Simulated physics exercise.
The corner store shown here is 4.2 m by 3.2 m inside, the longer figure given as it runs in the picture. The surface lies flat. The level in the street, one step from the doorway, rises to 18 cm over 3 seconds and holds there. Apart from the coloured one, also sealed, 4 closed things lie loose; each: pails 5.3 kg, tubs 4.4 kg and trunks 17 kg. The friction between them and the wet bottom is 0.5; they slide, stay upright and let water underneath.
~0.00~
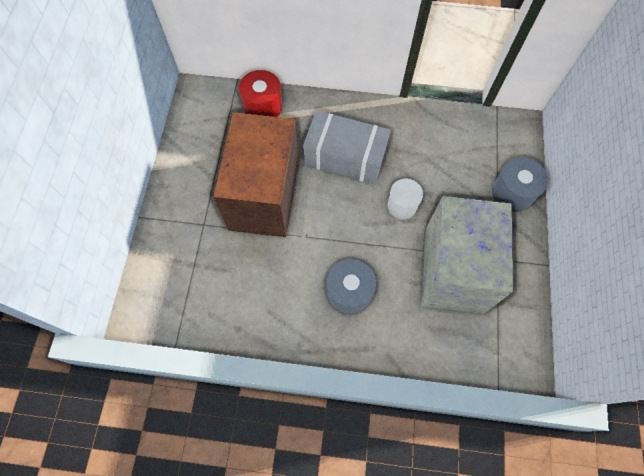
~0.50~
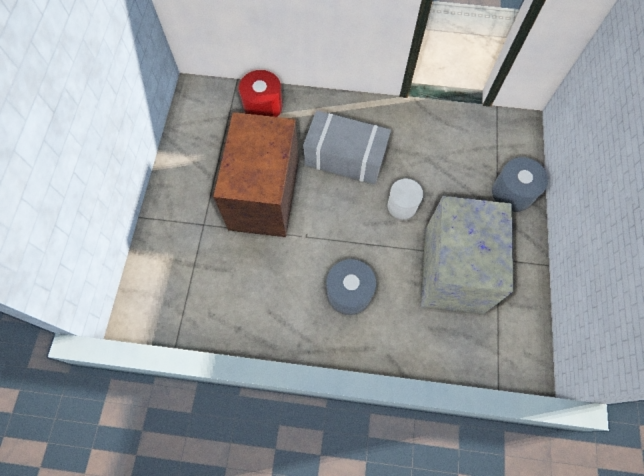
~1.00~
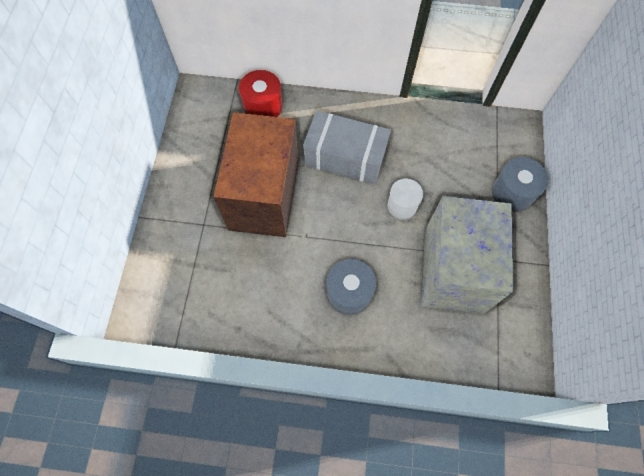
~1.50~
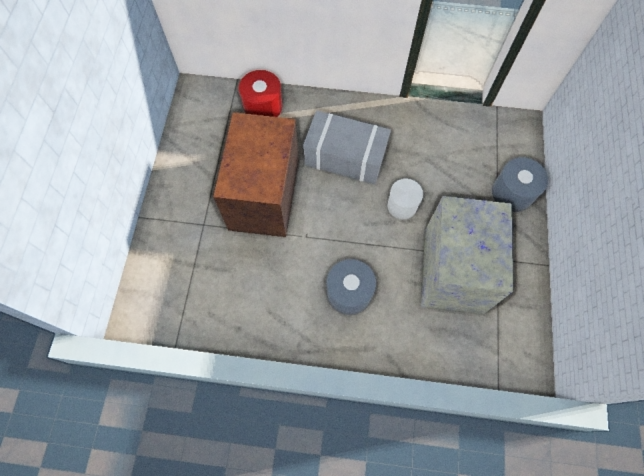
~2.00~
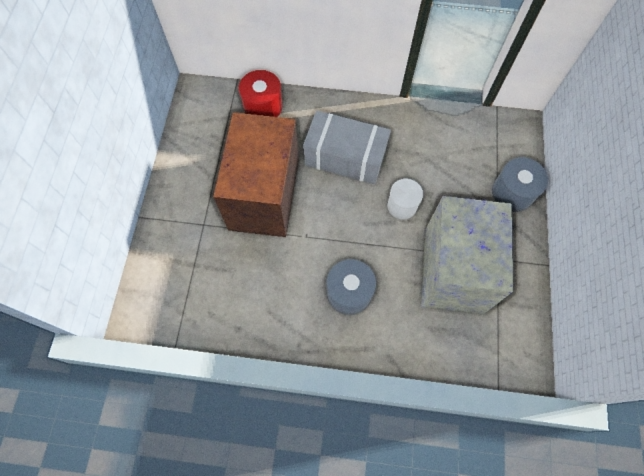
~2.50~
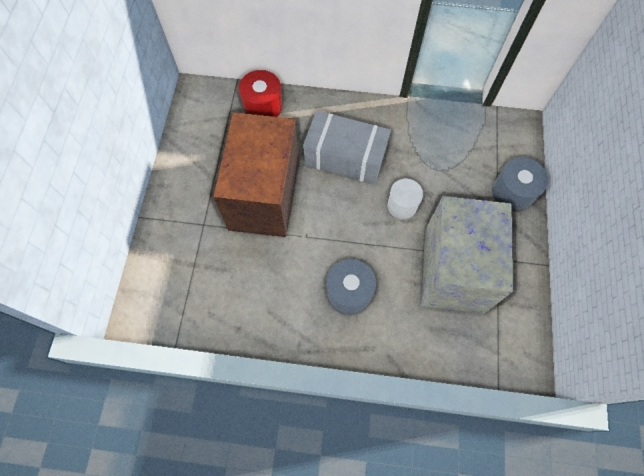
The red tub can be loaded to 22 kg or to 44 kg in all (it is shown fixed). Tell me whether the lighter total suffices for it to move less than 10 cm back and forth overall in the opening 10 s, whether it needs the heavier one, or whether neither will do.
Lighter suffices.
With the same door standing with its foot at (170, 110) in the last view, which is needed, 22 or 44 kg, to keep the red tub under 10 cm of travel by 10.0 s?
Short version: Only the heavy mass succeeds.
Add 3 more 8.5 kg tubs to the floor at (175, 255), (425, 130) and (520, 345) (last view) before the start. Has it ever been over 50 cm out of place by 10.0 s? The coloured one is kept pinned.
Note, in sequence: Not exceeded, exceeded, exceeded.
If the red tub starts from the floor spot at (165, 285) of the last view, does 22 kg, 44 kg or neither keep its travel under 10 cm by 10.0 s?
Here the lighter suffices.
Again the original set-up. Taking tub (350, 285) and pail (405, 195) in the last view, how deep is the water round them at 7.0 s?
Depths: Near 2 cm, then near 3 cm.
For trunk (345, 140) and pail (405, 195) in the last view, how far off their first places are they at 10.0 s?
The first is 20 cm from its start, the second 140 cm.
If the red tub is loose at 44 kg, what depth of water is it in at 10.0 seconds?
Roughly 2 cm.
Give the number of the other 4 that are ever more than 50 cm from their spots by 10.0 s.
I make it 3.
After 3.5 s the red tub would be 0 cm from its start with 22 kg and 0 cm from its start with 44 kg; 0 cm of water round it then.
After 4.5 s the red tub would be 0 cm from its start with 22 kg and 0 cm from its start with 44 kg; 0 cm of water round it then.
After 7.0 s the red tub would be 0 cm from its start with 22 kg and 0 cm from its start with 44 kg; 2 cm of water round it then.
After 10.0 s the red tub would be 0 cm from its start with 22 kg and 0 cm from its start with 44 kg; 2 cm of water round it then.
